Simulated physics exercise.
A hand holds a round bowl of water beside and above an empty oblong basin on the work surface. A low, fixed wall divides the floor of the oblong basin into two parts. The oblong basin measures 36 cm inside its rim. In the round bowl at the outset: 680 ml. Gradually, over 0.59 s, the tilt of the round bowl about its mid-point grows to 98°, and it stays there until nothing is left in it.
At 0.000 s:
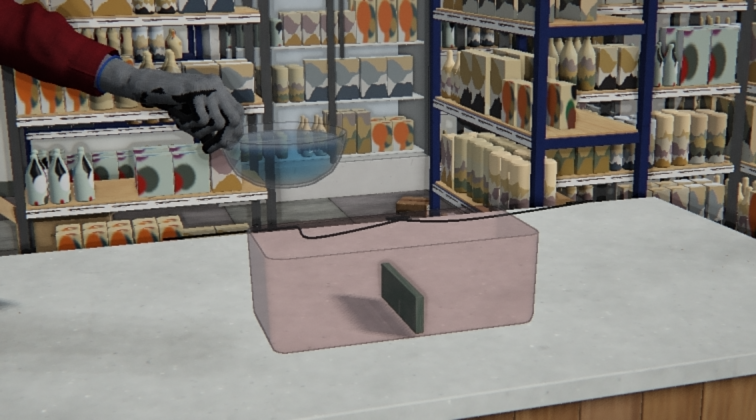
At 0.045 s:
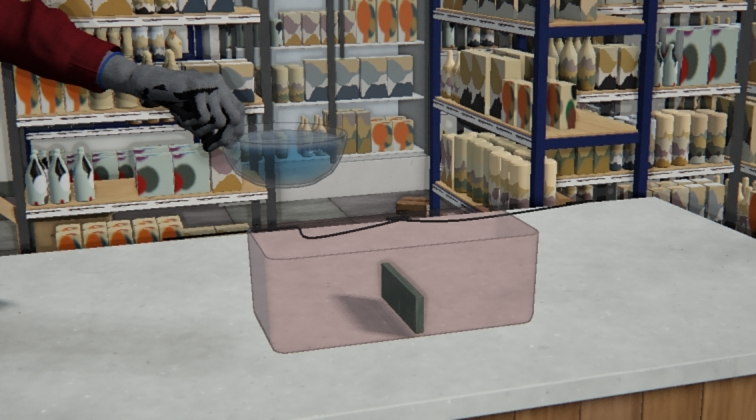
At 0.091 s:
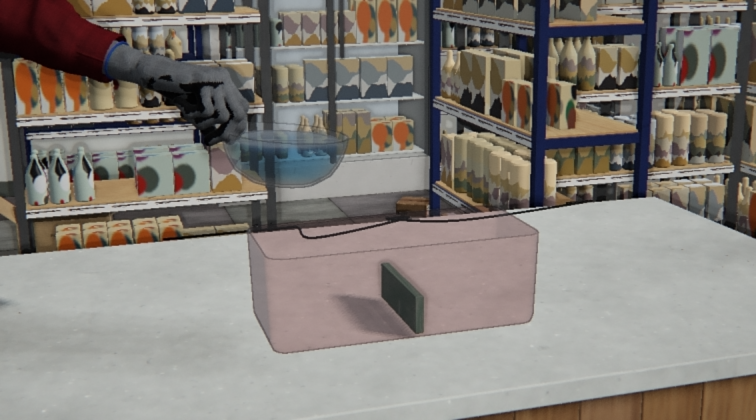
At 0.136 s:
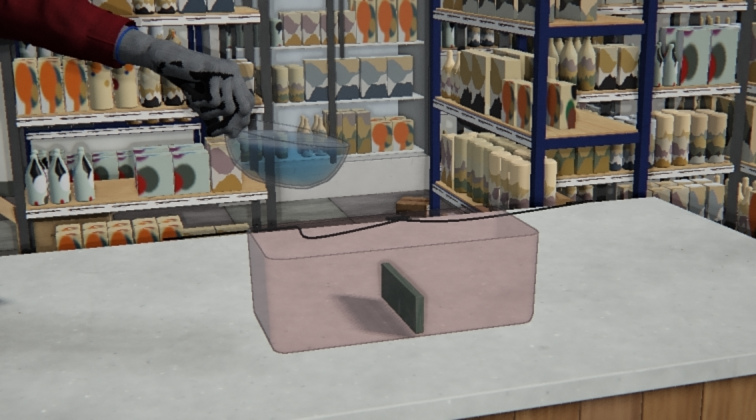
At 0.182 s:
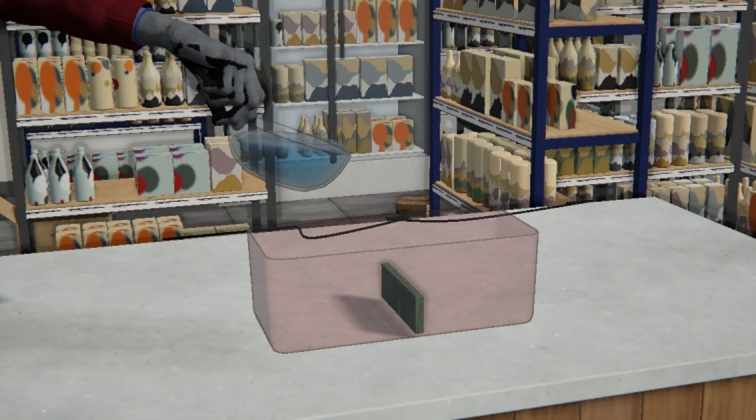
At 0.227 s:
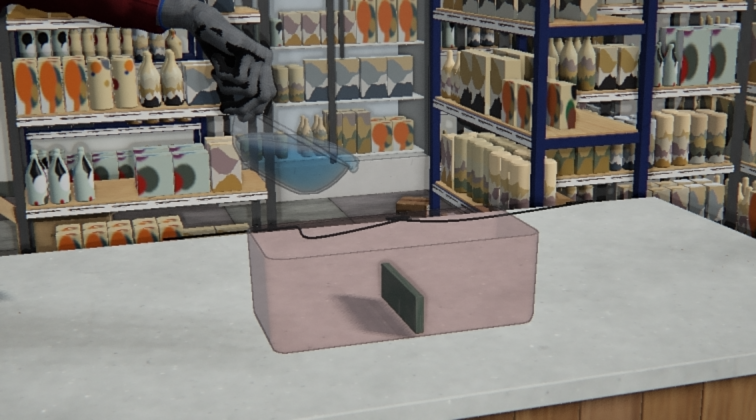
A gloved hand held a clear round bowl of blue water above an empty pinkish basin on a counter, then gradually tilted it down to the right, the hand rising as it turned.
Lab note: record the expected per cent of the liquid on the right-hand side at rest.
Expected right-hand share: 11 per cent.
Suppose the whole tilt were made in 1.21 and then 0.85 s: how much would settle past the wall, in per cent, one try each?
Respectively 30 and 20 %.
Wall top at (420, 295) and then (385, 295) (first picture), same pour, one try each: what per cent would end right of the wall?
Respectively close to 20 and 50 %.
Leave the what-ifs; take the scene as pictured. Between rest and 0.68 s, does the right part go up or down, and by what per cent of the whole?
It rises by about 2.
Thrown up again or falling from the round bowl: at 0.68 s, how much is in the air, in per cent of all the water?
Roughly 4 %.
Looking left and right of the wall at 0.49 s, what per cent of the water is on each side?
Left roughly 56, right roughly 8.
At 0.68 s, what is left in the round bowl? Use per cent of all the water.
Close to 0 percent of the whole amount.
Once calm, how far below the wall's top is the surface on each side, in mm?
Near 30 mm for the left and near 48 mm for the right.
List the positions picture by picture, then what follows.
The first picture shows tilt 0°; pouring edge (344, 131); surface from (223, 144) to (340, 136); the oblong basin's rim runs from (256, 244) to (517, 220); the wall's top is at (401, 280).
The second picture shows tilt 1°; pouring edge (344, 132); surface from (223, 143) to (341, 137).
The third picture shows tilt 6°; pouring edge (346, 137); surface from (224, 141) to (342, 139).
The fourth picture shows tilt 12°; pouring edge (347, 144); surface from (227, 138) to (344, 142).
The fifth picture shows tilt 21°; pouring edge (348, 154); surface from (231, 138) to (345, 148); 2 per cent is over the edge.
The sixth picture shows tilt 32°; pouring edge (346, 165); surface from (235, 139) to (337, 153); 8 per cent is over the edge.
By 0.49 s the tilt is 91° and 9 per cent is still to pour, 56 is left of the wall and 8 right of it.
By 0.68 s the tilt is 98° and 0 per cent is still to pour, 86 is left of the wall and 10 right of it.
By 0.87 s the tilt is 98° and 0 per cent is still to pour, 85 is left of the wall and 11 right of it.
By 1.09 s the tilt is 98° and 0 per cent is still to pour, 85 is left of the wall and 11 right of it.
At rest 85 per cent lies left of the wall, 11 right of it and 4 outside.
